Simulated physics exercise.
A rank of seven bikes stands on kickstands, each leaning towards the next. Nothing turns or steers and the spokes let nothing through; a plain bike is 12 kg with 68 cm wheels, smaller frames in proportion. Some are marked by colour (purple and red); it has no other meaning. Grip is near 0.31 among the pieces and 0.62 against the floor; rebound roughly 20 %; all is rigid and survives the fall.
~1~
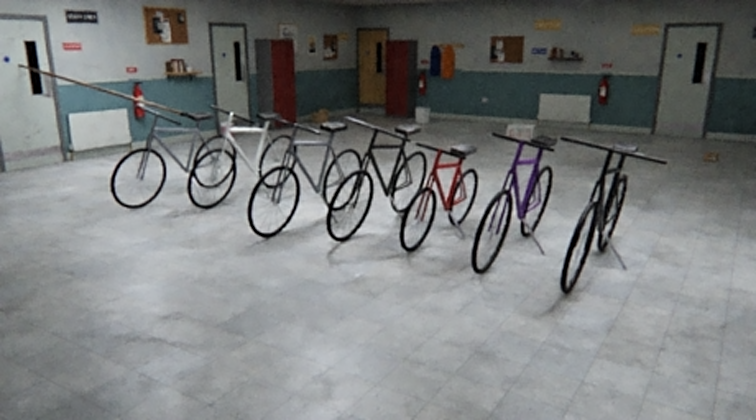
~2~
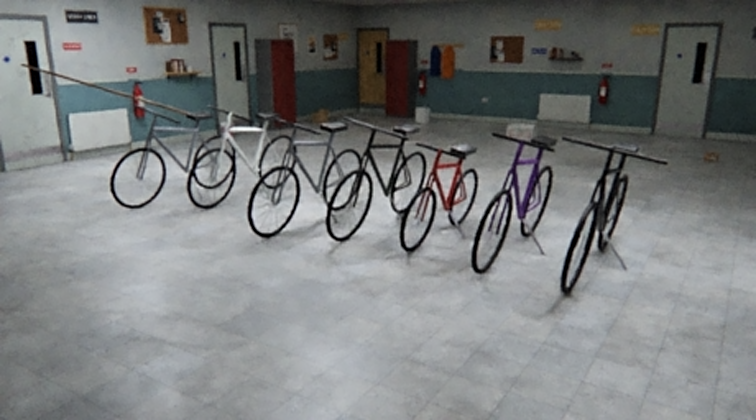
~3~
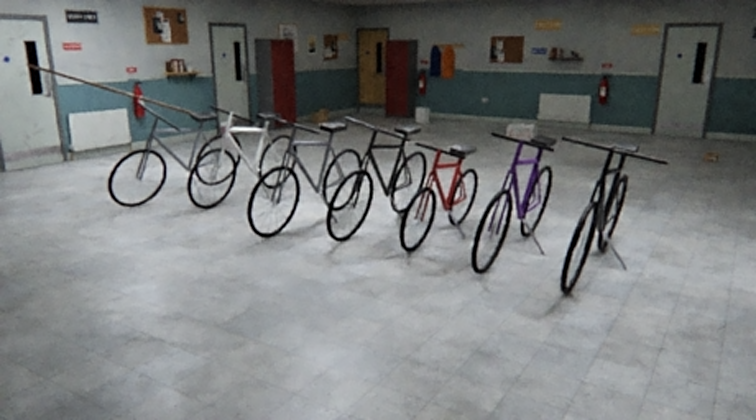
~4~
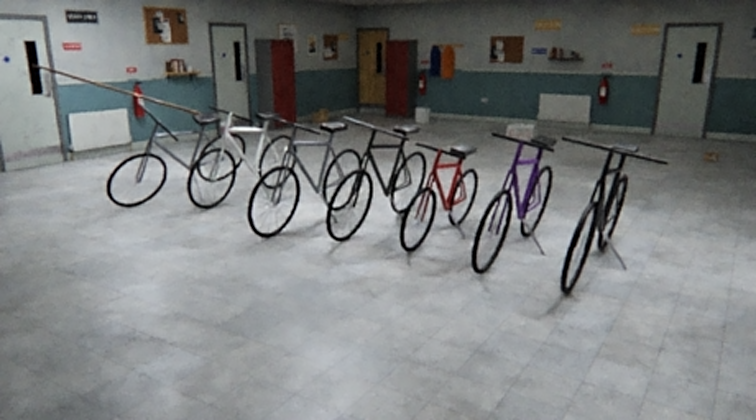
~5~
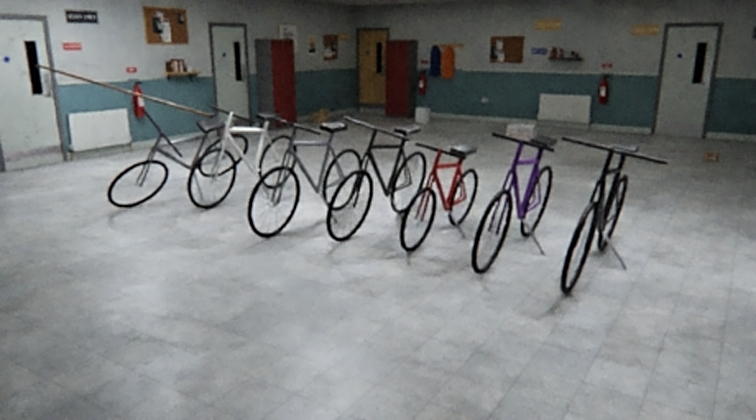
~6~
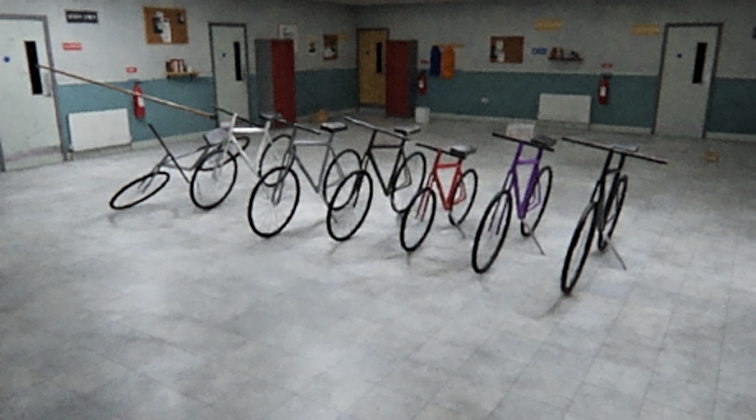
Seven bicycles stand in a slanting row across the grey tiled floor of a large room, seen from slightly above by a still camera. Grey, white and black ones surround a red and a purple one right of centre, with doors and teal-and-white walls behind. A long pole reaching in from the left shifts slightly right, and the leftmost bicycle leans steadily over, its front wheel tilting low.
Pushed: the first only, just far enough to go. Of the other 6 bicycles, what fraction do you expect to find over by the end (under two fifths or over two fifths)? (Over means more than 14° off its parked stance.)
Under two fifths of them, I would say.
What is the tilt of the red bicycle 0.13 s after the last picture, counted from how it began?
Some 0°.
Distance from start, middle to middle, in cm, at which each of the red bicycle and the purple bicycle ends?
Red shifts 0 cm and purple shifts 0 cm.
Then, 0.13 s after the last picture, none of the 6 other bicycles over, 1 disturbed.
Then, 0.35 s after the last picture, 1 of the 6 other bicycles over.
At rest, 1 of the 6 other bicycles over; purple bicycle unmoved; red bicycle unmoved. That is 17 per cent. Five left standing. As the last picture would show them, middles, purple bicycle near (524, 194), red bicycle near (446, 190).
